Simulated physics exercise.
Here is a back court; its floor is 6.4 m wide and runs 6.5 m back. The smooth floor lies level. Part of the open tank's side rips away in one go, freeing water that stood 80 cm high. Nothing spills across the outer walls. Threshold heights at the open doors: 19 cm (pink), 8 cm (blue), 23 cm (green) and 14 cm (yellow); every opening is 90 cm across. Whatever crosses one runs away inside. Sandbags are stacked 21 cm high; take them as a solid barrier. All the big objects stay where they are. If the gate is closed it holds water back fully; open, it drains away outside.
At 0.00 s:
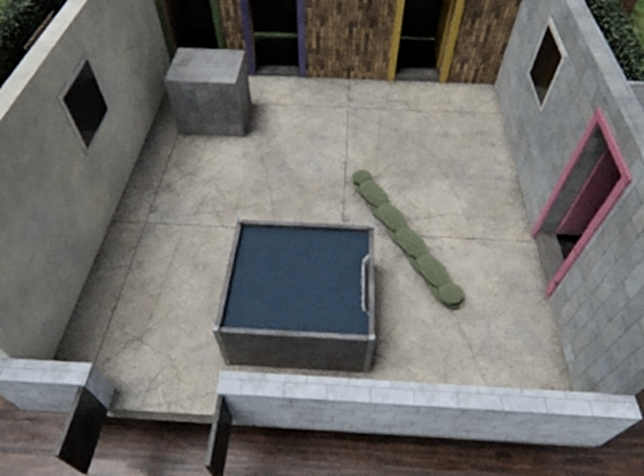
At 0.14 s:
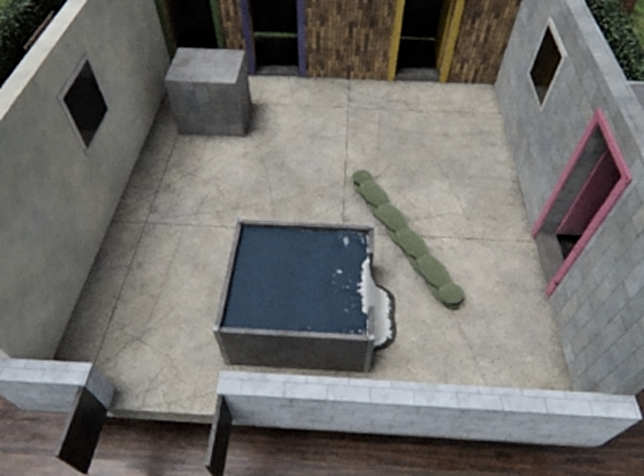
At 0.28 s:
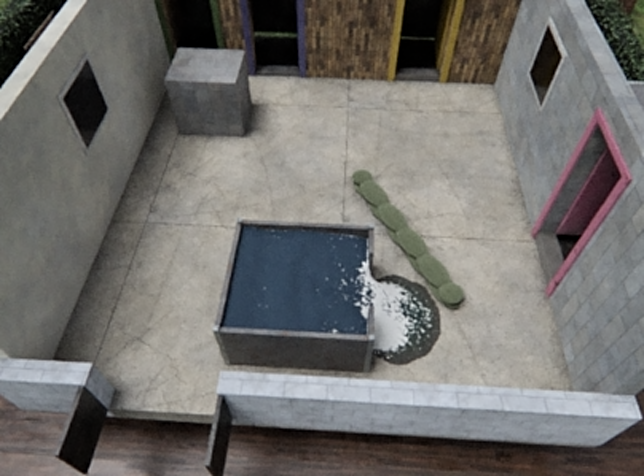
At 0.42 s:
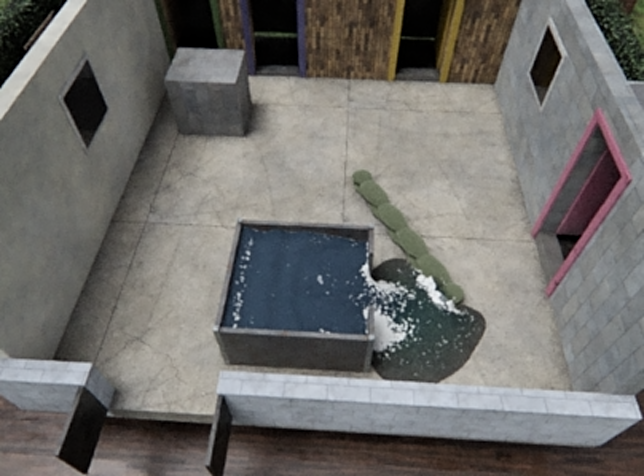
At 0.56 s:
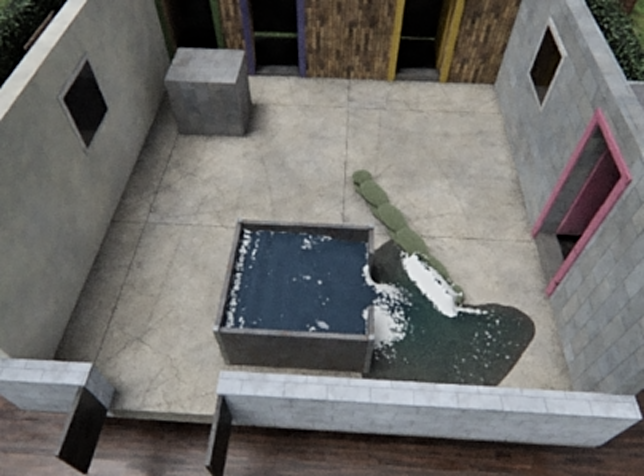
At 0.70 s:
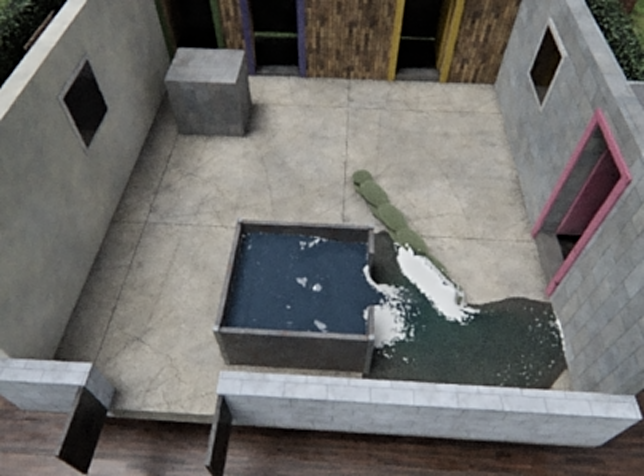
The video shows dark water bursting through the right side of an open tank in a walled court, foaming against a diagonal row of green sandbags and spreading rightward across the pale floor to the right wall.
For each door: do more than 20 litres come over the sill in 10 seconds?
The water let in: At the pink door it stays under the limit; at the blue door it does not reach the limit; at the green door it keeps below the limit; at the yellow door it keeps below the limit.
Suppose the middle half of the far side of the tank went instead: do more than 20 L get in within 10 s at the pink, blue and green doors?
Then: Pink not over, blue over, green under.
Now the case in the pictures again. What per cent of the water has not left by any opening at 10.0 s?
Some 96 per cent remains.
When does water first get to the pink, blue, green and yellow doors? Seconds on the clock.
Arrival: Pink 1.1 s, blue 5.5 s, green 6.0 s, yellow 4.0 s.
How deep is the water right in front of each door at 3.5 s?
Depths in cm: Pink 11, blue 0, green 0, yellow 0.
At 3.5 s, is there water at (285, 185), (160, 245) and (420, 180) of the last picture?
In that order: Flooded, not reached, flooded.
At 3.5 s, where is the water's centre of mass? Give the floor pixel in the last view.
At about (401, 286).
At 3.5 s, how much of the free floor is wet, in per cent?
Some 45 per cent of it.
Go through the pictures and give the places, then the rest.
In the first picture, still water, 80 cm deep, in the open tank at (300, 278).
In the second picture, the front is at (381, 343), 0.5 m from the gap at (366, 302); 0.2 m2 of floor is under water; 80 cm left at the back of the open tank.
In the third picture, water pours out at (366, 304) and has run 0.9 m, to (432, 334); typically 11 cm deep outside, 80 cm at the open tank's back.
In the fourth picture, water pours out at (365, 304) and has run 1.5 m, to (478, 328); typically 9 cm deep outside, 74 cm at the open tank's back.
In the fifth picture, water pours out at (365, 304) and has run 2.1 m, to (528, 327); typically 6 cm deep outside, 68 cm at the open tank's back.
In the sixth picture, the front is at (564, 358), 2.5 m from the gap at (365, 304); 4.0 m2 of floor is under water; 69 cm left at the back of the open tank.
After 1.4 s water covers 20 % of the floor and is deepest (55 cm) near (573, 416); pink door 6 cm at the sill, 0 L in, blue door not reached, green door not reached, yellow door not reached.
After 2.2 s water covers 30 % of the floor and is deepest (37 cm) near (569, 401); pink door 17 cm at the sill, 0 L in, blue door not reached, green door not reached, yellow door not reached.
After 3.5 s water covers 45 % of the floor and is deepest (29 cm) near (569, 401); pink door 11 cm at the sill, 0 L in, blue door not reached, green door not reached, yellow door not reached.
After 6.0 s water covers 75 % of the floor and is deepest (18 cm) near (552, 332); pink door 8 cm at the sill, 0 L in, blue door 9 cm at the sill, 0 L in, green door not reached, yellow door 13 cm at the sill, 0 L in.
After 10.0 s water covers 90 % of the floor and is deepest (11 cm) near (223, 91); pink door 4 cm at the sill, 0 L in, blue door 6 cm at the sill, 1 L in, green door 10 cm at the sill, 0 L in, yellow door 5 cm at the sill, 0 L in.
